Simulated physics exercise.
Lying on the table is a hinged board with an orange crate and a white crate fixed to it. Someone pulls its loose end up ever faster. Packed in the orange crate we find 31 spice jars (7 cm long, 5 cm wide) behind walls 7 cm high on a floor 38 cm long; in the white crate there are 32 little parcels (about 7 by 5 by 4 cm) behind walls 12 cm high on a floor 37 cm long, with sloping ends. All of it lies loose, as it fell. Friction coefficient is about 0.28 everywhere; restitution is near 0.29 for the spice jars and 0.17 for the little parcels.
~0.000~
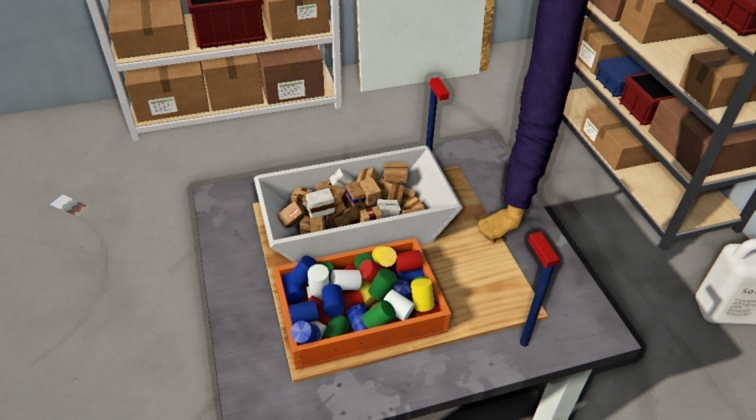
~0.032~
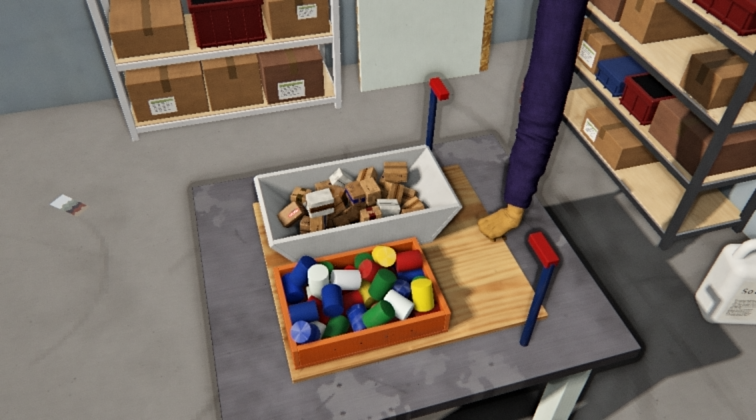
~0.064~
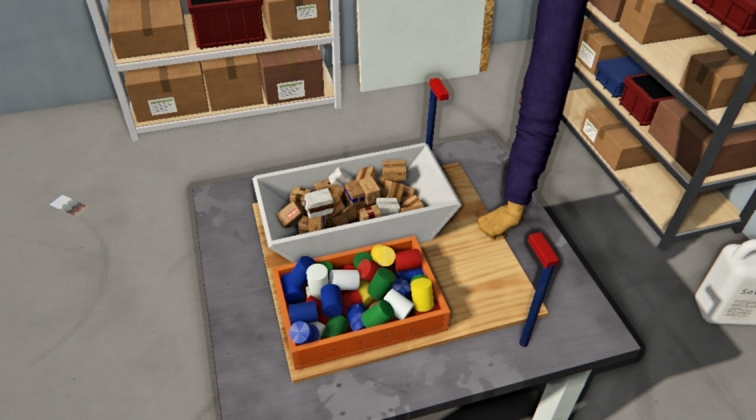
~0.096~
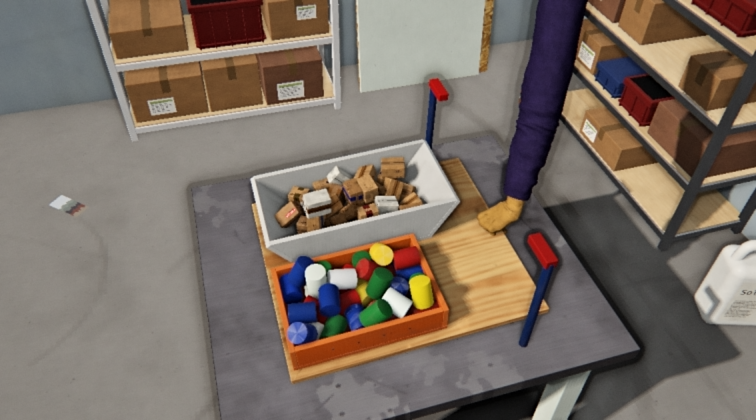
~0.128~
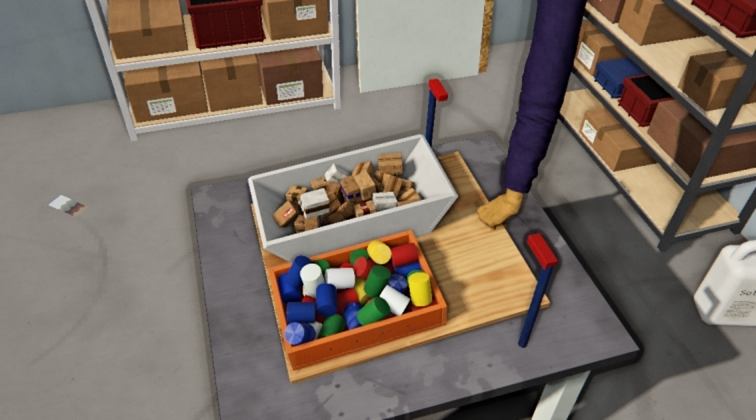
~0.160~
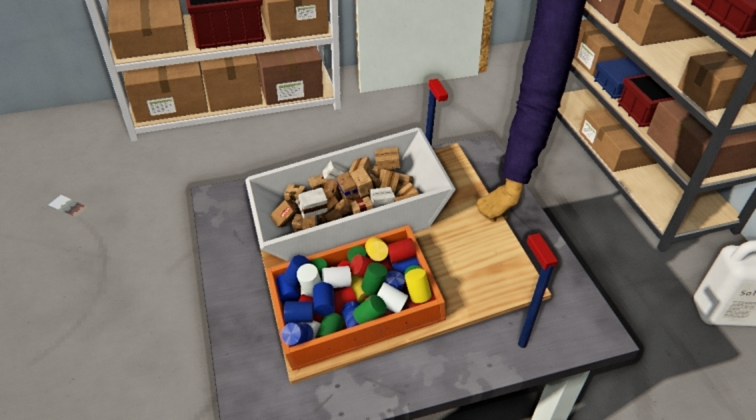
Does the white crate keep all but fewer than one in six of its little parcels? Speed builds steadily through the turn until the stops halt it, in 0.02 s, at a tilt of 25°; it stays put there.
Yes, it loses under a sixth.
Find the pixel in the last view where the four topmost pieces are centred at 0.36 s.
Roughly (360, 147).
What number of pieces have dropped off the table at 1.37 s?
Around 1, roughly.
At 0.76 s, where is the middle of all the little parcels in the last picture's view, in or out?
Middle: About (305, 204) px.
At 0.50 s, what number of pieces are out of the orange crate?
Out so far from the orange crate: Around 1.
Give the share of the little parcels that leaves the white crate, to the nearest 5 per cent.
Somewhere close to 5 per cent, I reckon.
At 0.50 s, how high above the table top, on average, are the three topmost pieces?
Height, averaged: Around 30 cm.
After 0.26 s, it hits the stops.
After 0.36 s, tilt 25°; orange crate 31 in, 0 out and white crate 31 in, 1 out.
After 0.50 s, tilt 25°; orange crate 30 in, 1 out and white crate 31 in, 1 out.
After 0.76 s, tilt 25°; orange crate 28 in, 3 out and white crate 31 in, 1 out.
Final count (at 1.37 s), orange crate 27 in, 4 out and white crate 30 in, 2 out. Asked share, 2 of 32, 6 per cent.
